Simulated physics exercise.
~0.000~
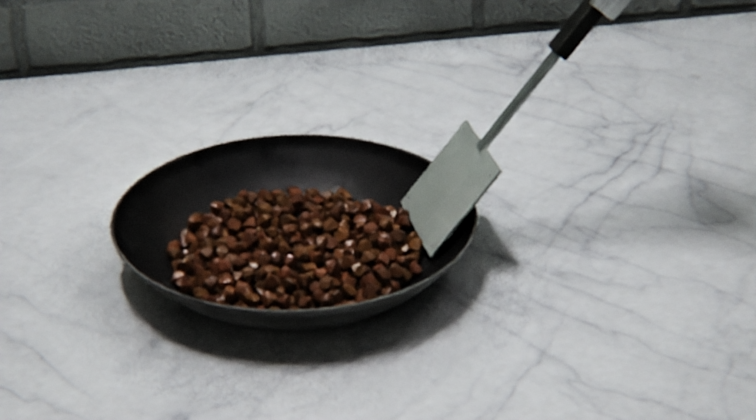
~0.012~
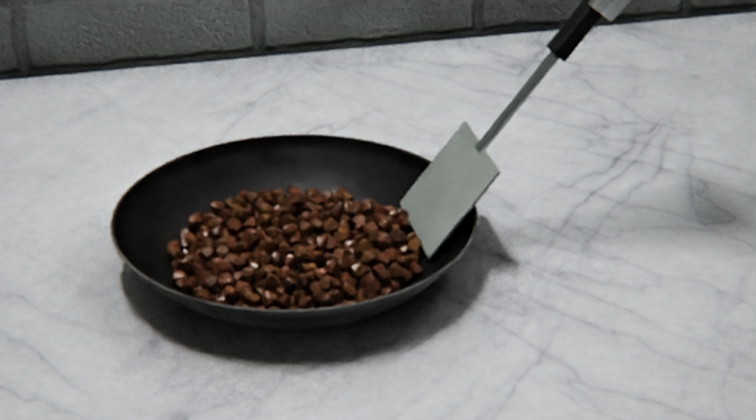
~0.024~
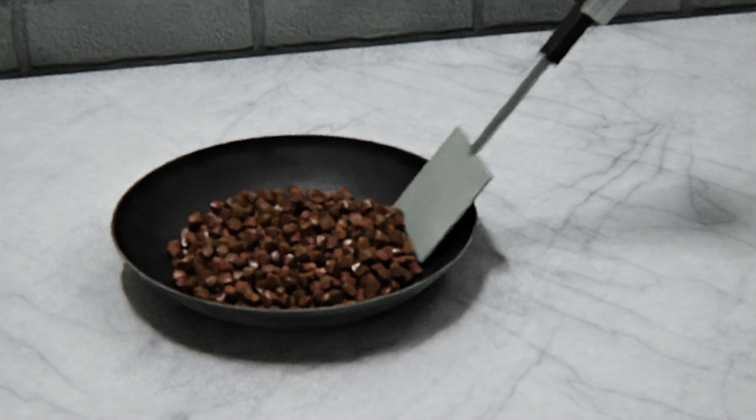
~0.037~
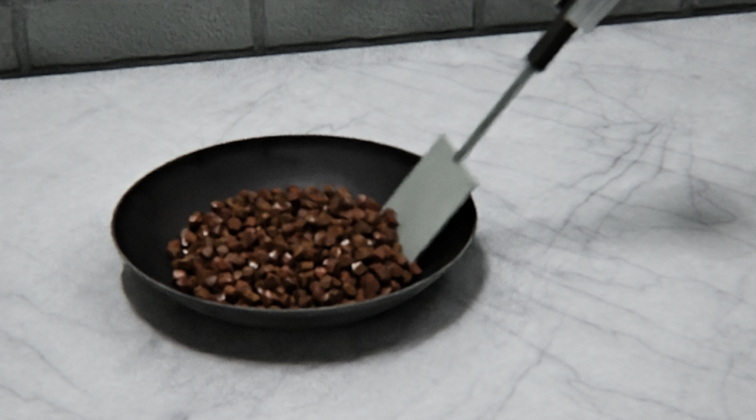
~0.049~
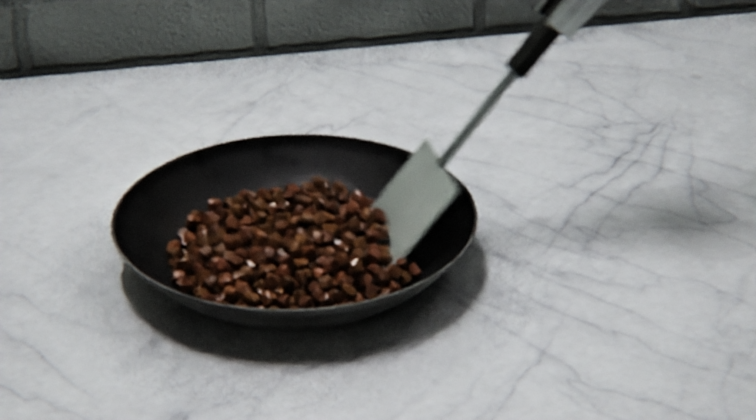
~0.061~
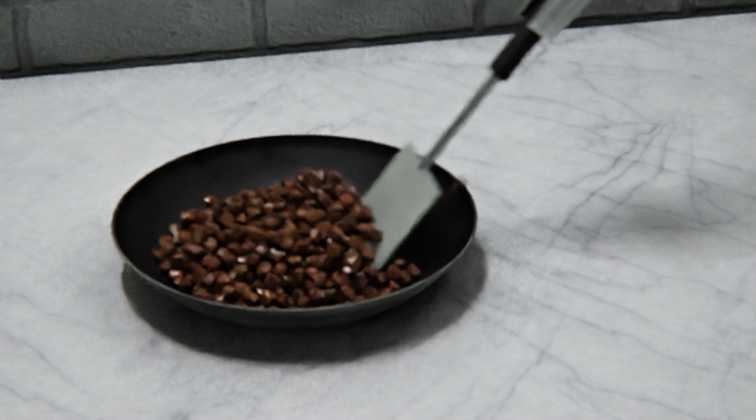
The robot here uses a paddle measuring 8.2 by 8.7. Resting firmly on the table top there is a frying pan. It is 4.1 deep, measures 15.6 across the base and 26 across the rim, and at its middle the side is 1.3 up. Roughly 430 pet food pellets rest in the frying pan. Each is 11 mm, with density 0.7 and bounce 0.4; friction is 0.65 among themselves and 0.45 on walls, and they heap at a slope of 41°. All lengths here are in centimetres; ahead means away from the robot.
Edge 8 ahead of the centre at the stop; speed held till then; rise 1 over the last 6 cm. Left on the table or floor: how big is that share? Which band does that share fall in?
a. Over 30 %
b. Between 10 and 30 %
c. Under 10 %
Option a: Over 30 %.
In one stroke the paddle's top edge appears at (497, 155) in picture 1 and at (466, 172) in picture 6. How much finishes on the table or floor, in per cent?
Around 15 per cent finishes on the table or floor.
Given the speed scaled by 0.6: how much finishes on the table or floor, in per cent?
Something close to 20 per cent ends up on the table or floor.
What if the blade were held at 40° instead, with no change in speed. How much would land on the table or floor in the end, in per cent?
It would then be close to 30 %.
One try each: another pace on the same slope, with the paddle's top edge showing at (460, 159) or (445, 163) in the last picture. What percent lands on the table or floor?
First try about 25 %, second try about 25 %.
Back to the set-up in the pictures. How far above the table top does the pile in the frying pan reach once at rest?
It reaches about 5.0 cm.
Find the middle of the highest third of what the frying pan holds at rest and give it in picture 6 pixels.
It is centred near (173, 249) in the last view.
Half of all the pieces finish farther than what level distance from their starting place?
Some 9 cm.
By 0.10 s, sloping 52°, highest piece 17 above the table; 424 in the frying pan, 2 on the blade or in flight.
By 0.14 s, sloping 52°, highest piece 28 above the table; 423 in the frying pan, 3 on the blade or in flight.
By 0.36 s, sloping 52°, highest piece 64 above the table; 268 in the frying pan, 129 on the table or floor, 29 on the blade or in flight.
By 1.41 s, sloping 52°, highest piece 5 above the table; 267 in the frying pan, 159 on the table or floor.
Final count, 267 in the frying pan, 159 on the table or floor. That is 37 % on the table or floor.
